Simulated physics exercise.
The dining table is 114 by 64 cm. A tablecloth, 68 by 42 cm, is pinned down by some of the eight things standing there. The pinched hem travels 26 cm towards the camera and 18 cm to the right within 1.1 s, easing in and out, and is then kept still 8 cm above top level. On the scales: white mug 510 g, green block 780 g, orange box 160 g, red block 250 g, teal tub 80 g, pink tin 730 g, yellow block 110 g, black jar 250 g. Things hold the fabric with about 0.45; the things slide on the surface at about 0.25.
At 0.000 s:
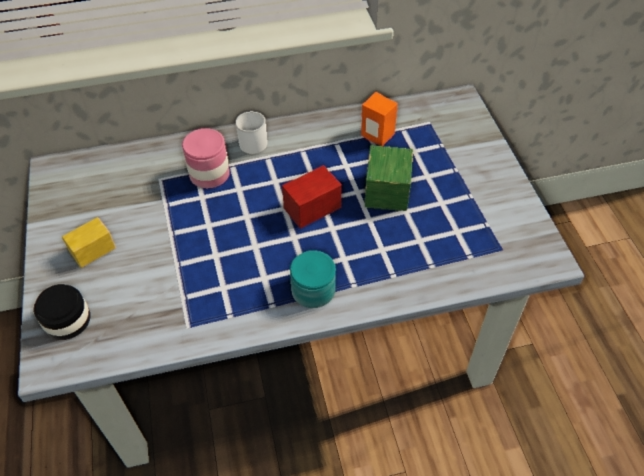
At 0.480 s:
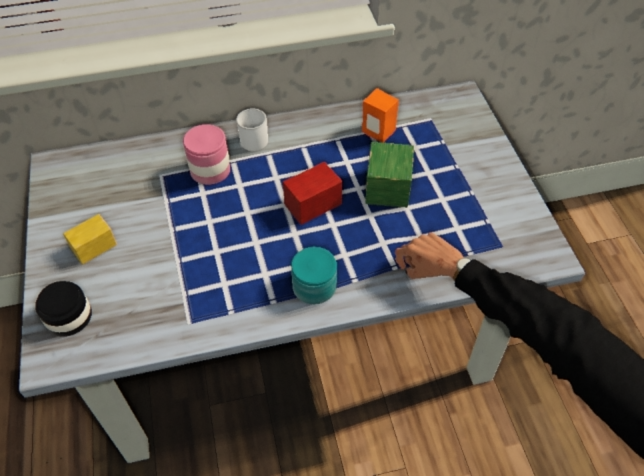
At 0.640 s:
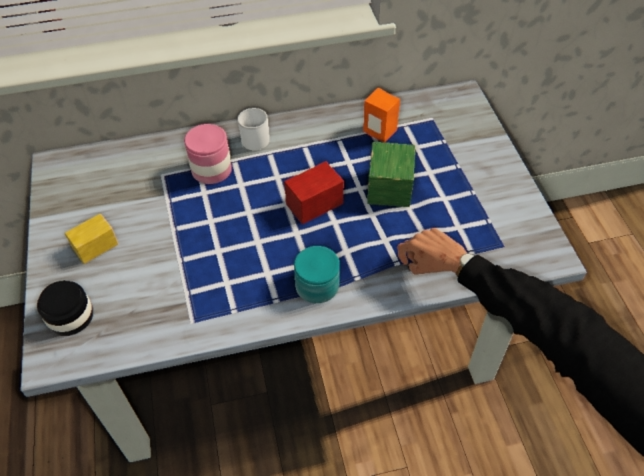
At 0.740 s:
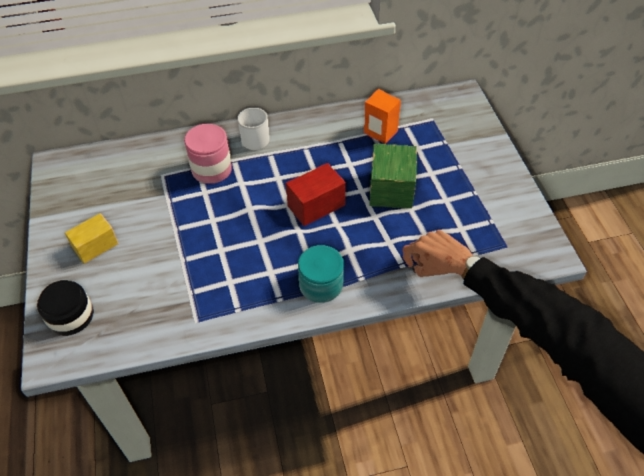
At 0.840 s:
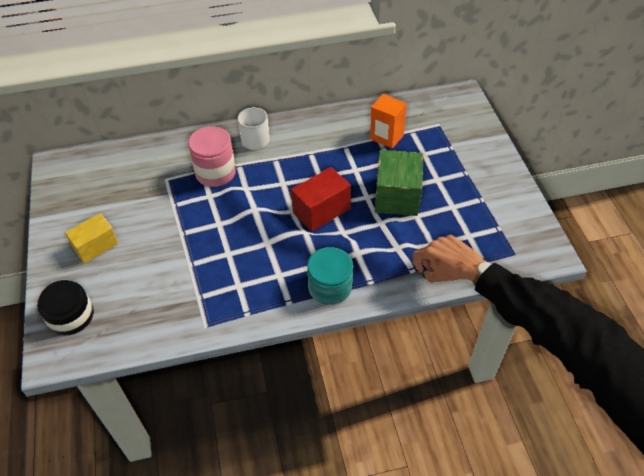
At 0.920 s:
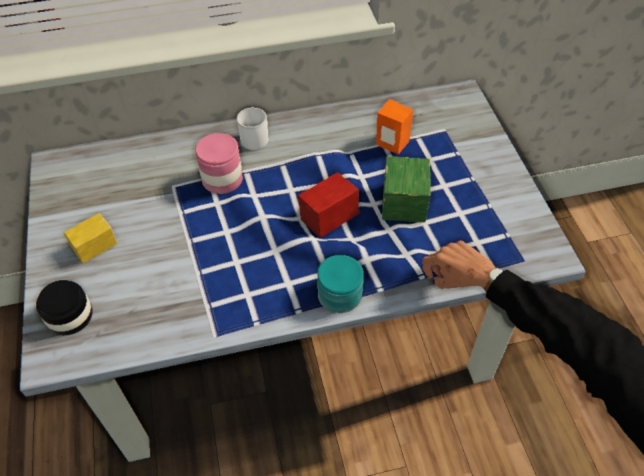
A hand pinched the near edge of a blue checked tablecloth and dragged it slightly right and closer, carrying the blocks, teal tub and pink tin along while the yellow block and black jar stayed put.
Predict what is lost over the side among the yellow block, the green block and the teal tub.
In order: The yellow block remains up there; the green block stays on; the teal tub goes over the edge.
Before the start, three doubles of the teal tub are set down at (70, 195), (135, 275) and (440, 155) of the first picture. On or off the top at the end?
In that order: Stays on, remains, stays on.
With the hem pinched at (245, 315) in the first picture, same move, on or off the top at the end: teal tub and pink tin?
In that case: Teal tub drops off, pink tin remains.
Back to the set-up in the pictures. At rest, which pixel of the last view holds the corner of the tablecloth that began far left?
Near (258, 254).
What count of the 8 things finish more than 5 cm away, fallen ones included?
5 of them.
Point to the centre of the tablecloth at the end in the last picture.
Near (443, 304).
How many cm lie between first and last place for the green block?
Green block 30 cm.
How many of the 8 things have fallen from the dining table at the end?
1 of them.
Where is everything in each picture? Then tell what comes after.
In the first frame, yellow block (85, 234); green block (390, 164); teal tub (313, 268); tablecloth corners (187, 329) (159, 179) (430, 122) (503, 250).
In the second frame, tablecloth corners (188, 325) (160, 175); grip (404, 267).
In the third frame, tablecloth corners (191, 324) (161, 175); grip (407, 263).
In the fourth frame, green block (394, 162); orange box (383, 100); teal tub (321, 263); tablecloth corners (195, 324) (161, 175); grip (412, 265).
In the fifth frame, green block (400, 169); orange box (389, 105); teal tub (330, 265); tablecloth corners (205, 328) (165, 180); grip (422, 270).
In the sixth frame, yellow block (87, 230); green block (408, 175); teal tub (340, 273); tablecloth corners (214, 338) (172, 186) (445, 130) (525, 261); grip (432, 276).
At 1.1 s, 90 % of the tablecloth is still over the top; teal tub 16 cm off its start, green block 13 cm off its start, pink tin 14 cm off its start.
At 1.3 s, 75 % of the tablecloth is still over the top; teal tub over the edge, green block 21 cm off its start, red block 23 cm off its start.
At 1.5 s, 60 % of the tablecloth is still over the top; teal tub over the edge, green block 28 cm off its start at (487, 240), red block 31 cm off its start at (417, 268).
At 1.7 s, 50 % of the tablecloth is still over the top; teal tub over the edge, green block 32 cm off its start, red block 34 cm off its start.
At 3.3 s, 50 % of the tablecloth is still over the top; teal tub over the edge, green block 32 cm off its start at (502, 249), yellow block 0 cm off its start at (87, 230), red block 35 cm off its start at (431, 281).
